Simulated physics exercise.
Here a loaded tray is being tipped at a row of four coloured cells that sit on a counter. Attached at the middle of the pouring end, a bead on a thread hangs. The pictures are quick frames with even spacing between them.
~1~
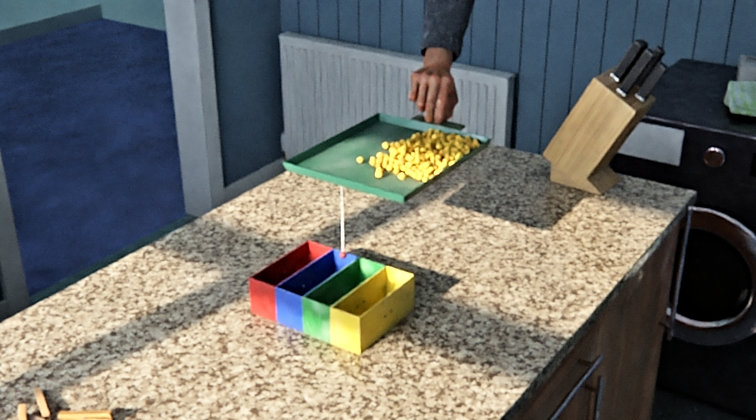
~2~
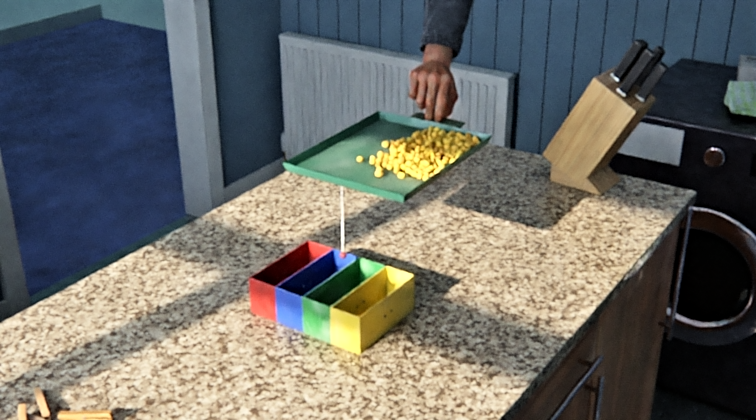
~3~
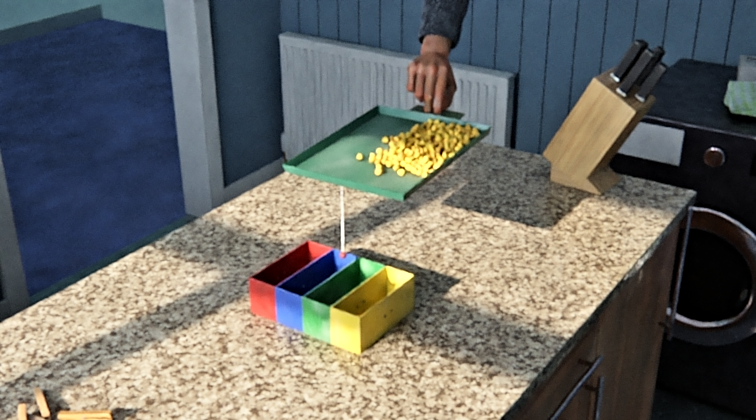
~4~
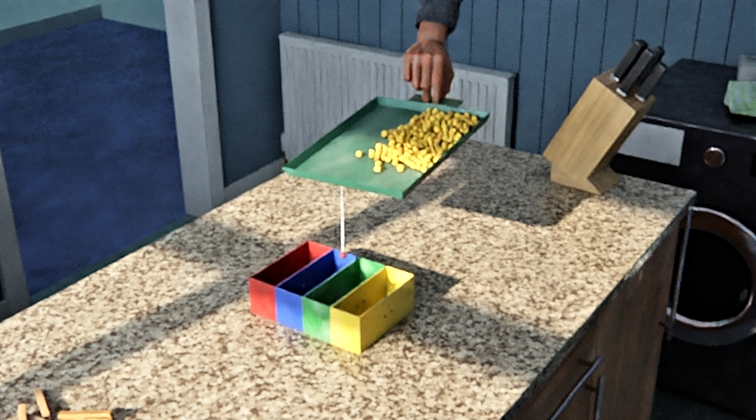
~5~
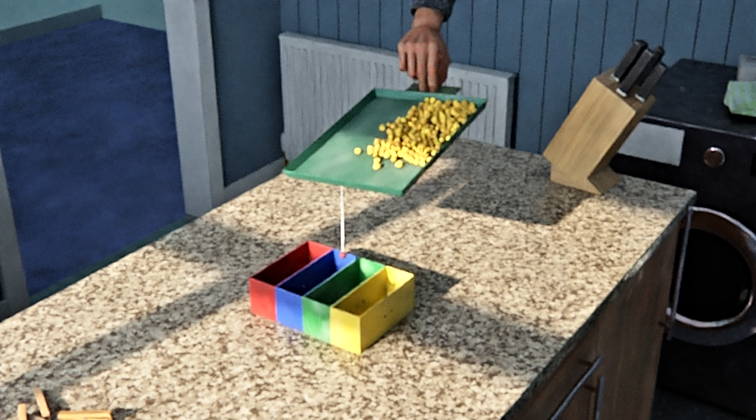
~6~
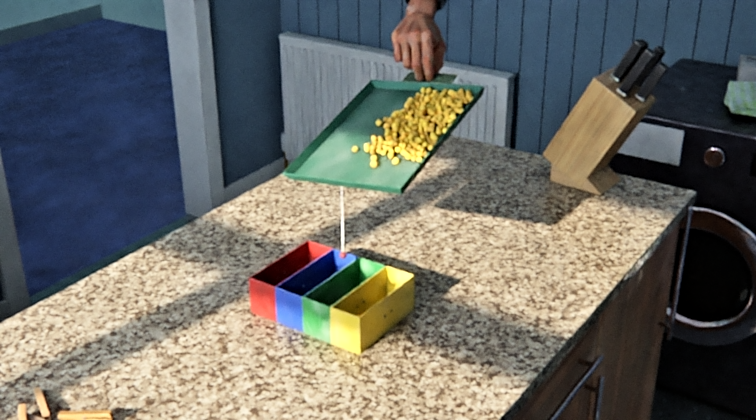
A hand gripping the far edge of a green tray raises that edge gradually, steepening the tray above red, blue, green and yellow cells on a speckled counter, while the heaped yellow pieces stay bunched toward the raised side.
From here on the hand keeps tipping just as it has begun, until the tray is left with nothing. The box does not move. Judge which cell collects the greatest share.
I would say the red one.
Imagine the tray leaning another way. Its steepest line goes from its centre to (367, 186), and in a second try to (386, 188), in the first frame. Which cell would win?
First aim: The cell in yellow. Second aim: The cell in yellow.
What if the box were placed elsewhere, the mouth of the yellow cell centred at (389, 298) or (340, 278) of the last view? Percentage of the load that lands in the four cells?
Near 30 and 90 percent respectively.
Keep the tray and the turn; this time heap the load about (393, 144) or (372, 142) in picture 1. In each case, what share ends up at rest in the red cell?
From the first start you get 40 in a hundred, from the second 40 in a hundred.
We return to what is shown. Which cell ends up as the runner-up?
Rank 2: Blue.
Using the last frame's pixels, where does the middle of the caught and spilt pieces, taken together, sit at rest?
Around (281, 291).
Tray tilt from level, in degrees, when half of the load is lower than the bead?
It has tipped about 75 degrees.
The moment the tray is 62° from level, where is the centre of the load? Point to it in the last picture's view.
Its middle sits at about pixel (303, 183).
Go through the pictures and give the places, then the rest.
Corners of the pouring end at (287, 162) and (403, 194), level; middle of the load at (429, 153), puffed corn balls; bead on its thread at (343, 255); red cell at (263, 296); blue cell at (290, 306); green cell at (317, 317); yellow cell at (345, 327), in the first picture.
Corners of the pouring end at (287, 162) and (403, 193), level; middle of the load at (429, 151), in the second picture.
Corners of the pouring end at (287, 164) and (402, 192), tipped barely, lowest at the left corner; middle of the load at (429, 146), in the third picture.
Corners of the pouring end at (286, 167) and (402, 190), tipped a little, lowest at the left corner; middle of the load at (427, 138), in the fourth picture.
Corners of the pouring end at (286, 169) and (400, 188), tipped a little, lowest at the left corner; middle of the load at (426, 129), in the fifth picture.
Corners of the pouring end at (286, 172) and (399, 186), tipped clearly, lowest at the left corner; middle of the load at (417, 121); red cell at (263, 296); blue cell at (290, 306); green cell at (317, 317); yellow cell at (345, 327), in the sixth picture.
Soon, tray tipped steeply; about two thirds on the tray; a small part in the red cell; a stray few in the green cell; a stray few in the blue cell; about a third falling or outside the box.
A while on, tray tipped right over; a small part on the tray; about a quarter in the red cell; a small part in the blue cell; a stray few in the green cell; about half falling or outside the box.
Towards the end, tray tipped past a quarter turn; about a third in the red cell; a small part in the blue cell; a stray few in the green cell; about half falling or outside the box.
Finally, tray tipped past a quarter turn; about a third in the red cell; a small part in the blue cell; a stray few in the green cell; none in the yellow cell; about half outside the box.
